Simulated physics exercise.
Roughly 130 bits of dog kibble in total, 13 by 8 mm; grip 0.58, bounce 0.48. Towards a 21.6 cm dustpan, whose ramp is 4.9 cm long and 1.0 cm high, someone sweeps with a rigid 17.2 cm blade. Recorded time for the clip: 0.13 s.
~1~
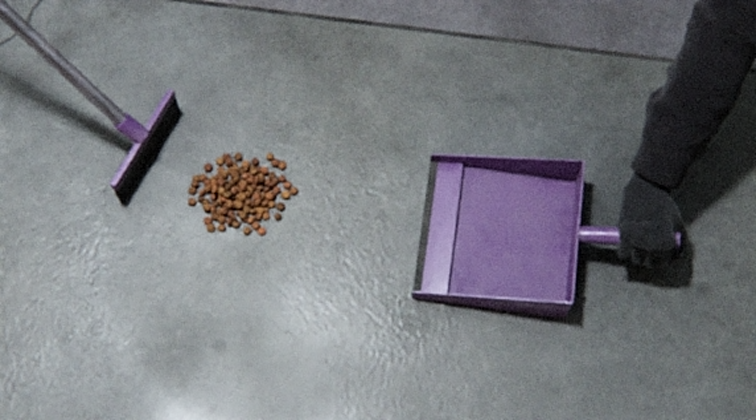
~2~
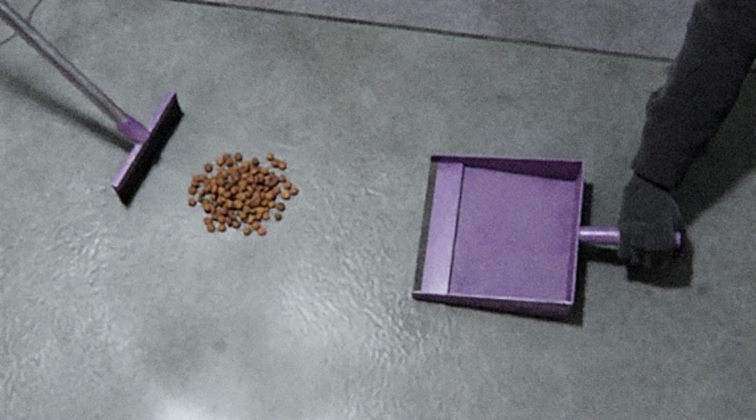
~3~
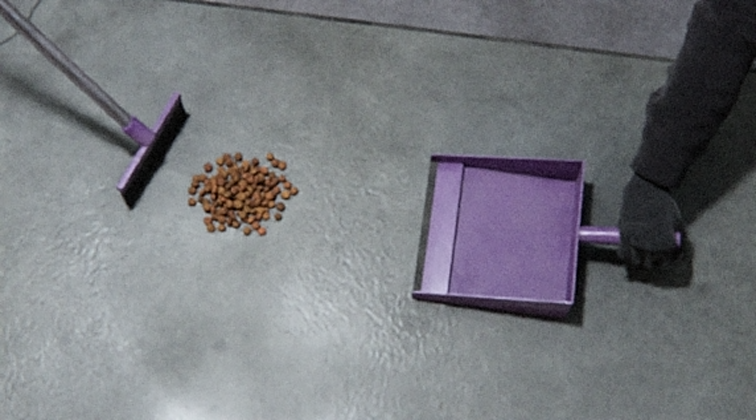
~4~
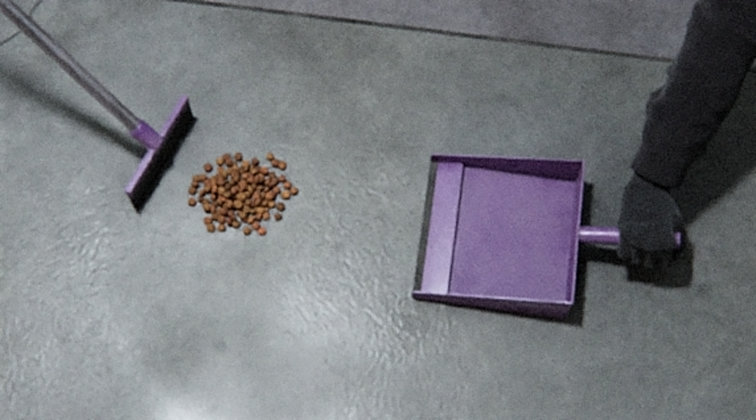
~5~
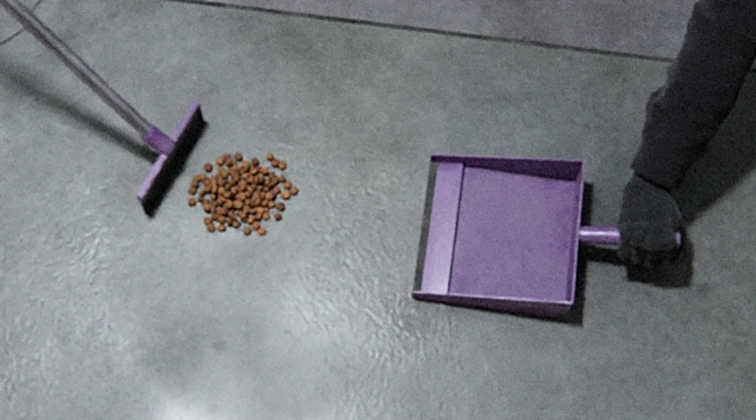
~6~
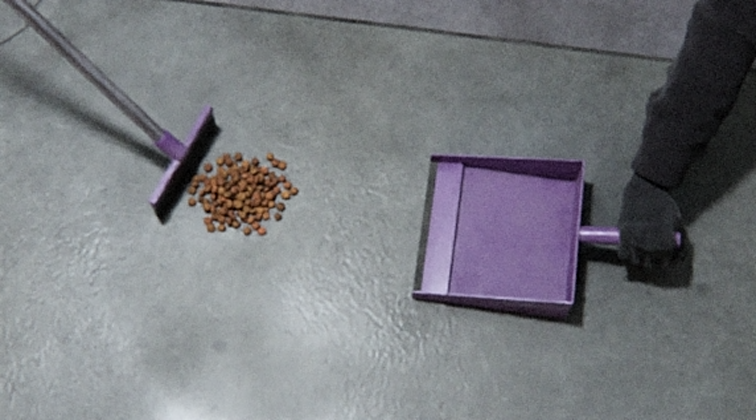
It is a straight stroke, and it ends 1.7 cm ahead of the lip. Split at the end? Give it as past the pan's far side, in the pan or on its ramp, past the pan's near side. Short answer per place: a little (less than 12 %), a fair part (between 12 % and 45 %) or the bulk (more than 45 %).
Far side - a little, pan - a fair part, near side - a fair part.
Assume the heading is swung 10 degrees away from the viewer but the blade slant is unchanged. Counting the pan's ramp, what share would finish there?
It would be near 20 per cent.
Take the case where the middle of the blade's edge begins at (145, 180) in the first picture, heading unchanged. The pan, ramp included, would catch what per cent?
Estimate: ~ 25 %.
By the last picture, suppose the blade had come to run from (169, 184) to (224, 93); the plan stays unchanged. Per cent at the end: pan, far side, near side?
Per cent by place - pan 10, far side 10, near side 0.
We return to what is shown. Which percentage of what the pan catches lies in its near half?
Something like 80 per cent of the catch.
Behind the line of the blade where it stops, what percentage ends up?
Around 15 per cent.
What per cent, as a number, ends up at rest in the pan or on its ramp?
Roughly 20 percent.
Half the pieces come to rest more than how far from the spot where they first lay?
It works out to roughly 28 cm.
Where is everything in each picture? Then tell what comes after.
Blade from (115, 186) to (171, 95), moved 0.0 cm, 0 of the pieces shifted so far; middle of the pieces at (241, 190); pan at (509, 239), in the first frame.
Blade from (117, 187) to (173, 96), moved 0.3 cm, 0 of the pieces shifted so far; middle of the pieces at (241, 190), in the second frame.
Blade from (122, 189) to (178, 98), moved 1.1 cm, 0 of the pieces shifted so far; middle of the pieces at (241, 190), in the third frame.
Blade from (130, 193) to (186, 101), moved 2.4 cm, 0 of the pieces shifted so far; middle of the pieces at (241, 190), in the fourth frame.
Blade from (141, 198) to (197, 106), moved 4.3 cm, 0 of the pieces shifted so far; middle of the pieces at (241, 190), in the fifth frame.
Blade from (154, 203) to (209, 111), moved 6.4 cm, 0 of the pieces shifted so far; middle of the pieces at (241, 190); pan at (509, 239), in the sixth frame.
Then, 0.20 s after the last picture, middle of the blade 20 cm from the lip; 0 % over the lip, far side 0 %, near side 0 %.
Then, 0.33 s after the last picture, middle of the blade 10 cm from the lip; 0 % over the lip, far side 0 %, near side 10 %.
Then, 0.60 s after the last picture, middle of the blade 4 cm from the lip; 20 % over the lip, far side 0 %, near side 25 %.
In the end, far side 0 %, pan 20 %, near side 25 %, in front of the lip or behind the blade 55 %.
